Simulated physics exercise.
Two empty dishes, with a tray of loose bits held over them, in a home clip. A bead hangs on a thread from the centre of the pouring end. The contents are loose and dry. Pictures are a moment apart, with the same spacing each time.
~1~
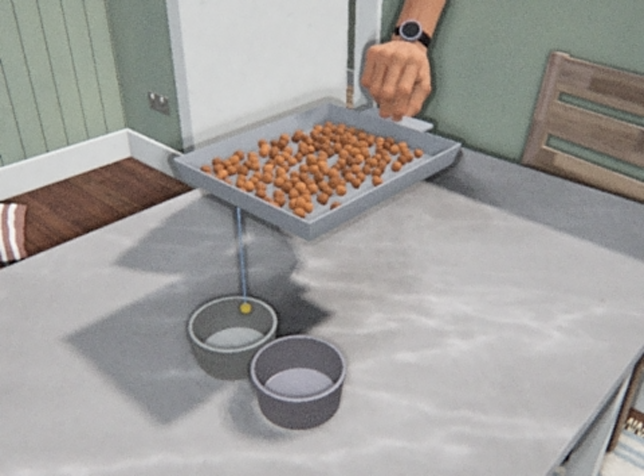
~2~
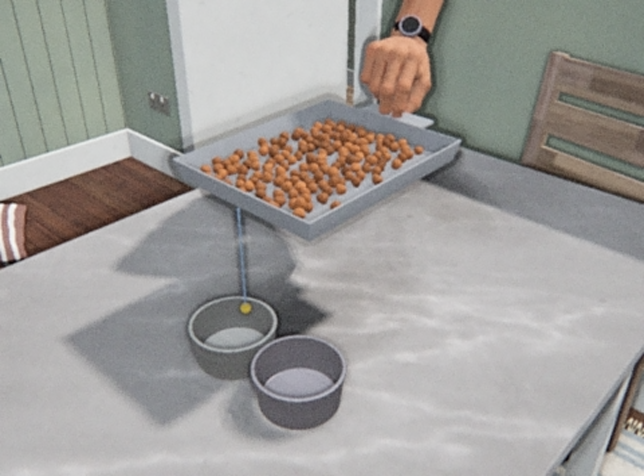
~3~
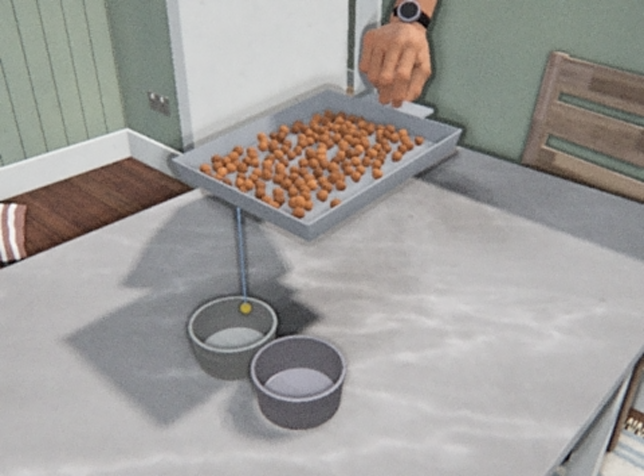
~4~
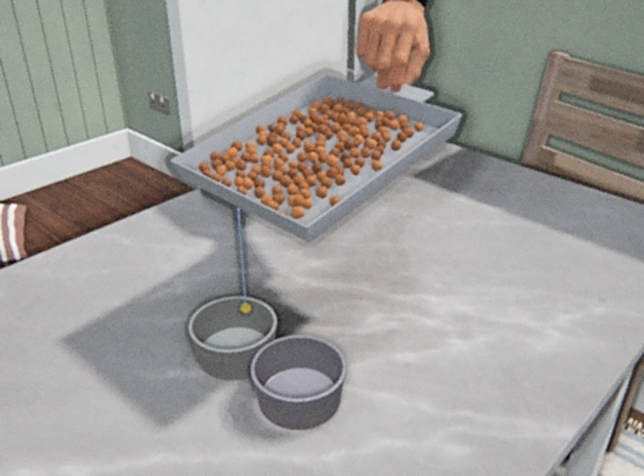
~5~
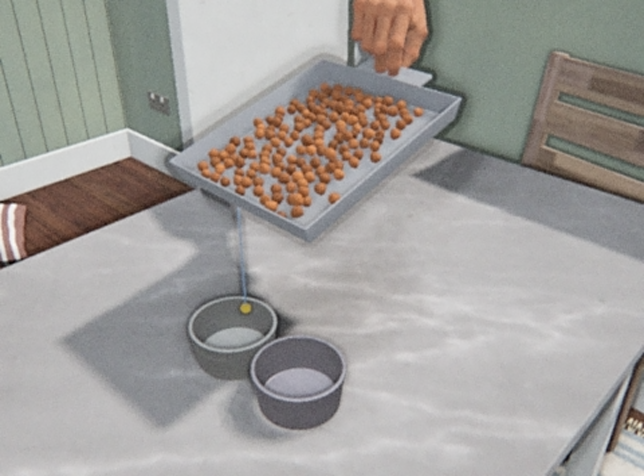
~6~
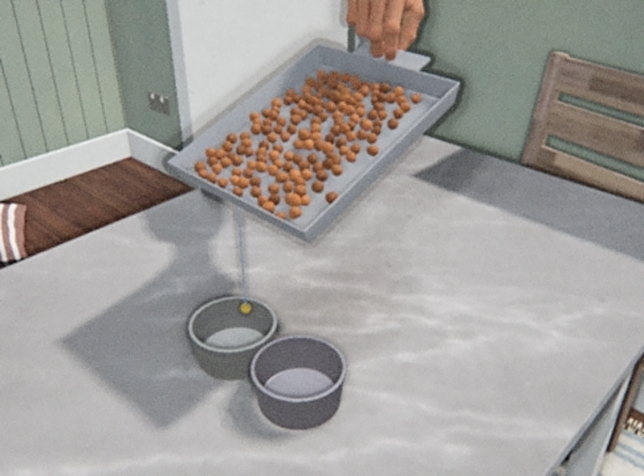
A hand wearing a dark watch held a grey tray of hazelnuts above two small empty dishes on a table, then gradually raised its far end, tilting the tray toward the front while the nuts stayed scattered across it.
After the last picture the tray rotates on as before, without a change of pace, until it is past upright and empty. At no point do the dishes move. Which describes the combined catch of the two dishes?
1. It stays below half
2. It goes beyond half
It stays below half (1).
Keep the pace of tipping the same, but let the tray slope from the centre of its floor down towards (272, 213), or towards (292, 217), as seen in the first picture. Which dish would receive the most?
One gives the rightmost dish and two gives the rightmost dish.
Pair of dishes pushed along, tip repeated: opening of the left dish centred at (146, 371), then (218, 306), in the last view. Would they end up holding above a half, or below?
Well, a minority share the first time and a minority share the next.
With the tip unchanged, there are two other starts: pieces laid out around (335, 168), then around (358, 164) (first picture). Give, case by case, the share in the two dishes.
Roughly 10 and 20 percent, in that order.
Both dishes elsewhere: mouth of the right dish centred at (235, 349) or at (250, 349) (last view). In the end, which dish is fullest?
Right side first, Right side second.
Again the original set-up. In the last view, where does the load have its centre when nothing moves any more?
Around (186, 392).
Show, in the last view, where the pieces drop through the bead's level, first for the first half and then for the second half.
Near (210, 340) and later near (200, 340).
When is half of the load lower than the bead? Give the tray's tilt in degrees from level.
Roughly 115 degrees of turn.
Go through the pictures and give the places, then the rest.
In the first picture, corners of the pouring end near (181, 159) and (309, 219), level; middle of the load near (312, 164), hazelnuts; left dish near (201, 356); right dish near (266, 404); bead on its thread near (246, 308).
In the second picture, corners of the pouring end near (181, 159) and (309, 219), level; middle of the load near (312, 162).
In the third picture, corners of the pouring end near (180, 159) and (308, 220), tipped barely, level across its low end; middle of the load near (312, 157).
In the fourth picture, corners of the pouring end near (178, 159) and (307, 222), tipped a little, level across its low end; middle of the load near (311, 149).
In the fifth picture, corners of the pouring end near (177, 160) and (305, 223), tipped a little, level across its low end; middle of the load near (309, 142).
In the sixth picture, corners of the pouring end near (175, 160) and (304, 225), tipped clearly, level across its low end; middle of the load near (306, 136); left dish near (201, 356); right dish near (266, 404).
Shortly afterwards, tray tipped steeply; all but a few on the tray; only a few in the air.
Next, tray tipped past a quarter turn; all but a few on the tray; only a few in the right dish; only a few in the left dish; only a few outside both; only a few in the air.
Some moments later, tray tipped past a quarter turn; a little in the right dish; a little in the left dish; the bulk outside both; only a few in the air.
In the end, tray tipped past a quarter turn; a little in the right dish; a little in the left dish; the bulk outside both.
